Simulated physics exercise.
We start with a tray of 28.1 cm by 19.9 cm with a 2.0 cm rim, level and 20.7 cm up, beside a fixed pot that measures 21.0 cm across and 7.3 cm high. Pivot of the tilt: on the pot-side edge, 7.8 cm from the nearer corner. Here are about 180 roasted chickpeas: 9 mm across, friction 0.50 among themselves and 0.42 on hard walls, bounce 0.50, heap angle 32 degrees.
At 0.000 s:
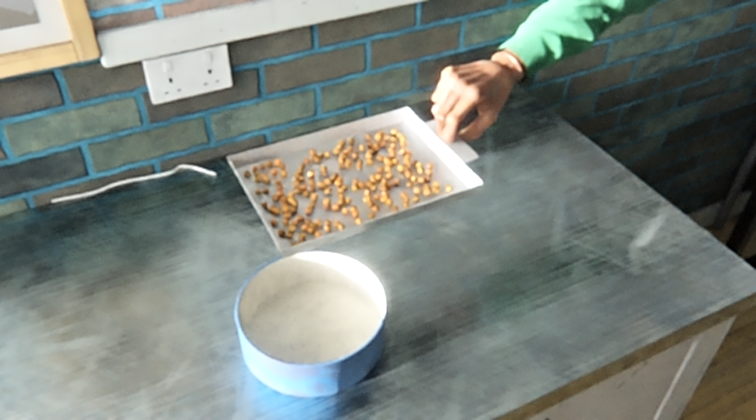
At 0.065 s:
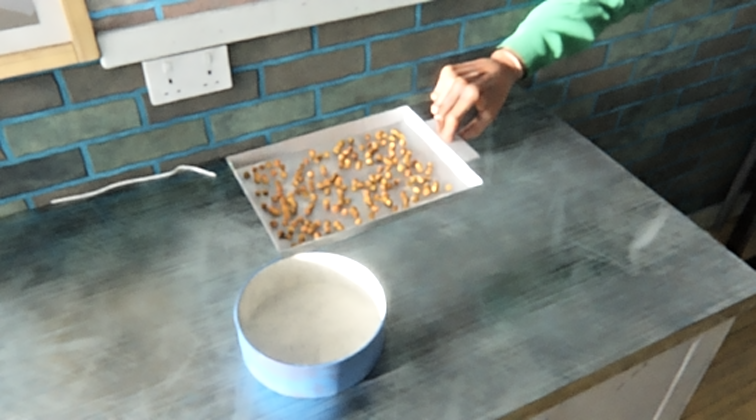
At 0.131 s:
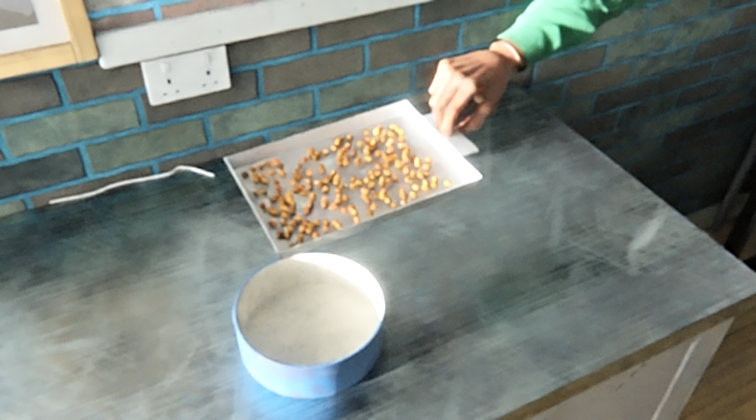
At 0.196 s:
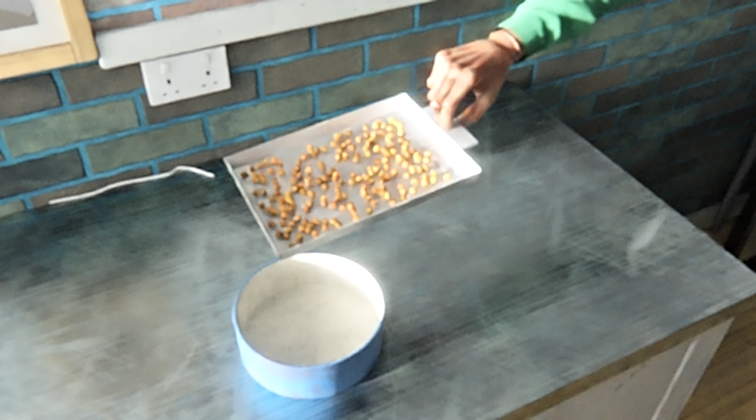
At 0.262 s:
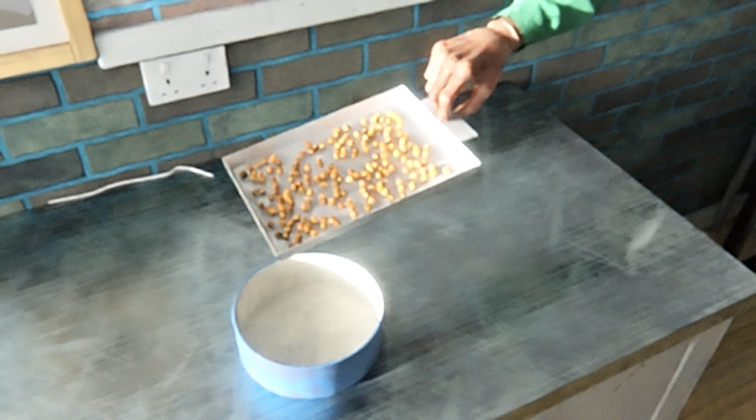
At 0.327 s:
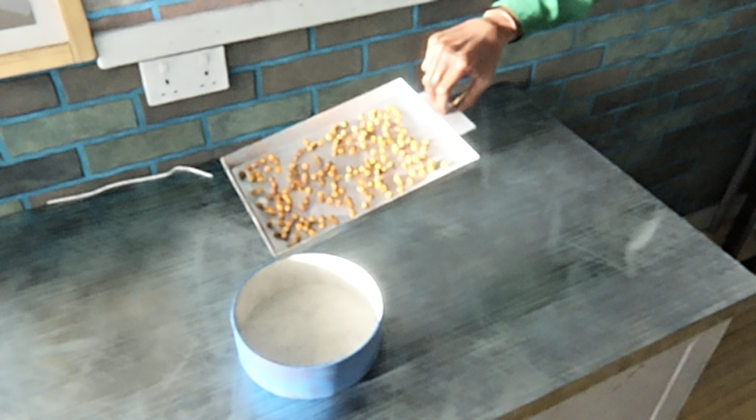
White tray of roasted chickpeas tilting slightly toward its left front corner as a green-sleeved hand grips it behind a blue pot.
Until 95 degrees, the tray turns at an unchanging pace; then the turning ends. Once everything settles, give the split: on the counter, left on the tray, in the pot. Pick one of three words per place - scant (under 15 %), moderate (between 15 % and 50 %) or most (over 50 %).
My call is counter: Most, tray: Scant, pot: Moderate.
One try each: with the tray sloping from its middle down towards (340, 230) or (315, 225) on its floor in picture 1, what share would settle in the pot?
Roughly 100 per cent on the first try and 100 per cent on the second.
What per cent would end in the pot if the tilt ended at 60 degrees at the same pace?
It would land at about 0 percent.
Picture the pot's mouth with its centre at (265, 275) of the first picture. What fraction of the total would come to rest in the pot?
70 %.
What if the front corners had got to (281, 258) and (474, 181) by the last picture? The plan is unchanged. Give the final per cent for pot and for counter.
Per cent by place - pot 90, counter 10.
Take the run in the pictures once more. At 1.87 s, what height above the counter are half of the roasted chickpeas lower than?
I'd say near 24 cm.
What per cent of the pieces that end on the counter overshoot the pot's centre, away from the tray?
100 %.
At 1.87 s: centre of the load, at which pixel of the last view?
Around (258, 200).
After 1.25 s, tilt 50 degrees; the tray holds 100 %, the pot 0 %.
After 1.87 s, tilt 76 degrees; the tray holds 100 %, the pot 0 %.
After 2.53 s, tilt 95 degrees; the tray holds 5 %, the pot 20 %.
At rest (3.4 s), counter 65 %, tray 0 %, pot 35 %.
